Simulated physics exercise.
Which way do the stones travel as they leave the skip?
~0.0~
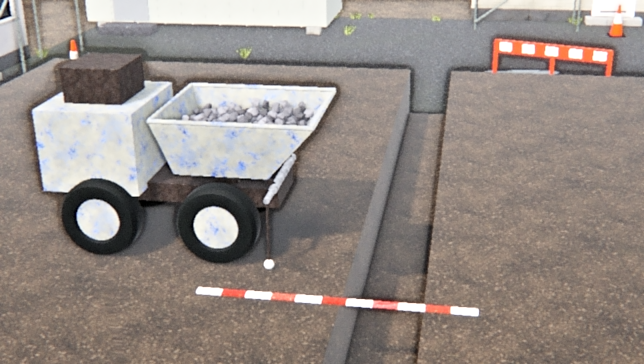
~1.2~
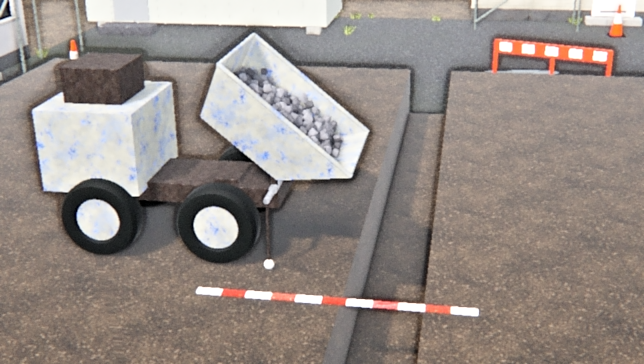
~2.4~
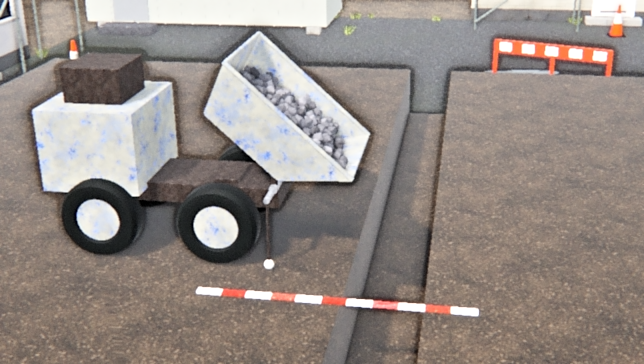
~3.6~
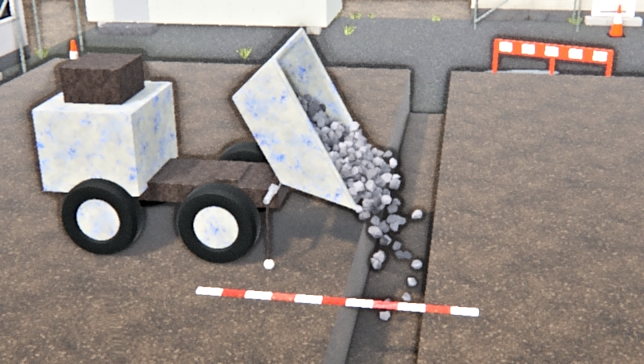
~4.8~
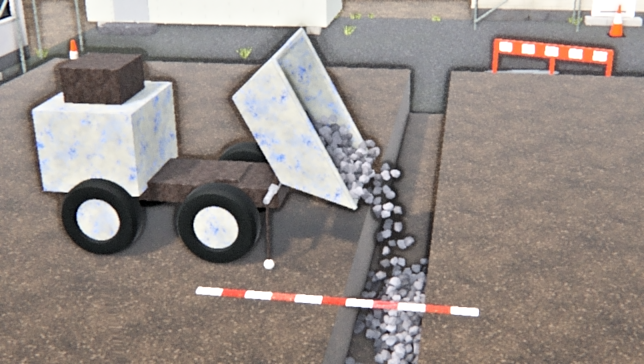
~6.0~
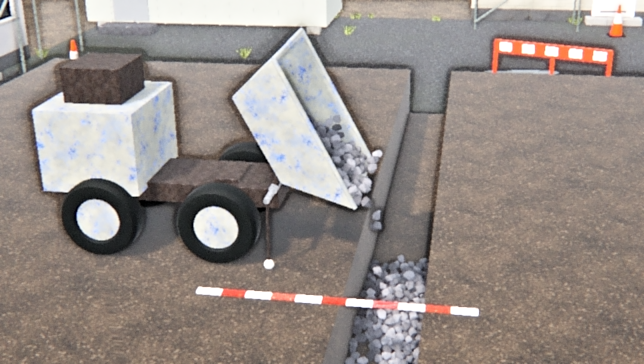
They move to the right, sliding down out of the raised skip and dropping into the trench.
